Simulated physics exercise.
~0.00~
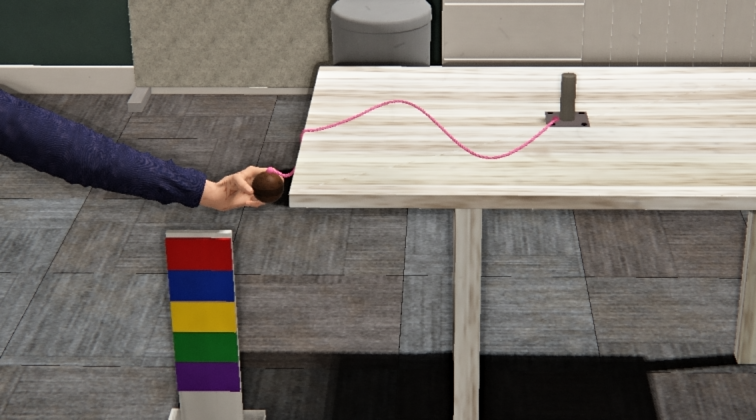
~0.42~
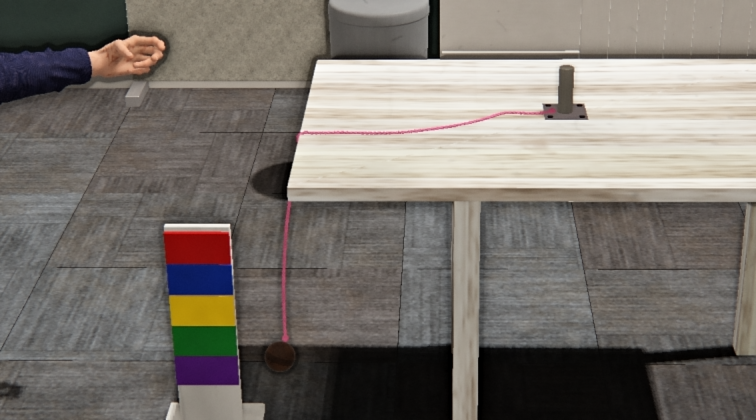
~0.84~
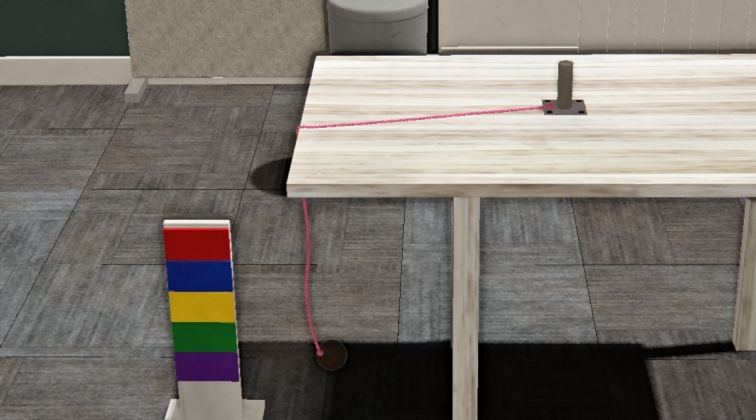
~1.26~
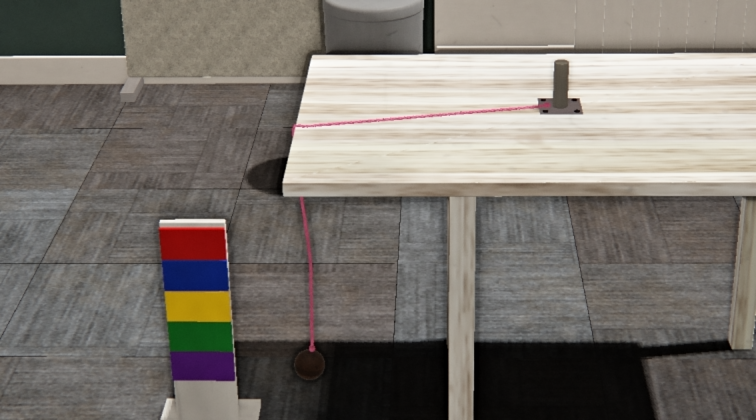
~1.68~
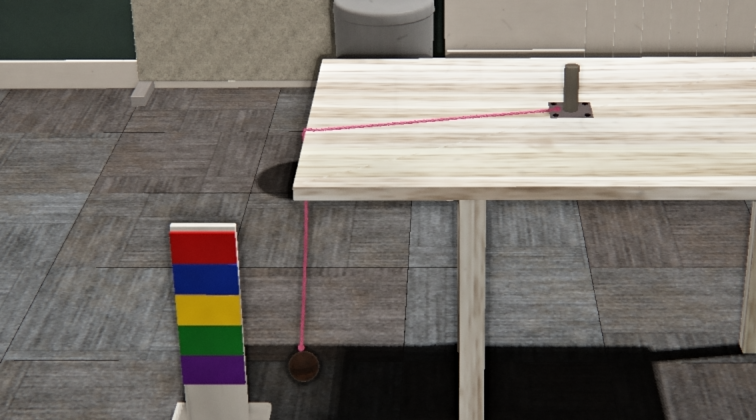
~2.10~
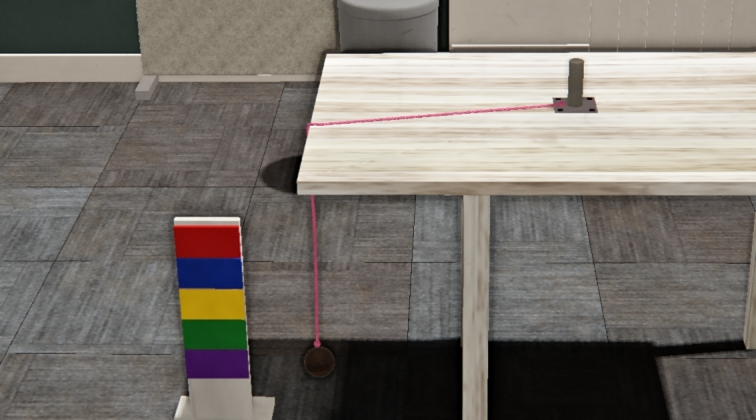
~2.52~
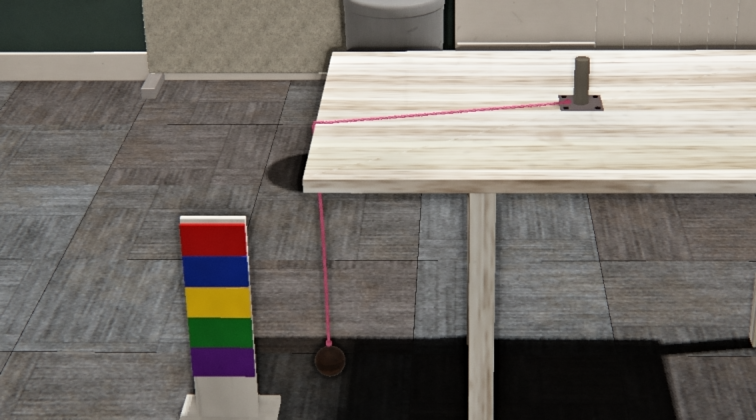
In this clip, a hand at a pale wooden table's left edge releases a brown ball tied to a pink cord running back to a post, then withdraws; the ball drops, sways slightly, and ends hanging level with the purple band of a striped board.
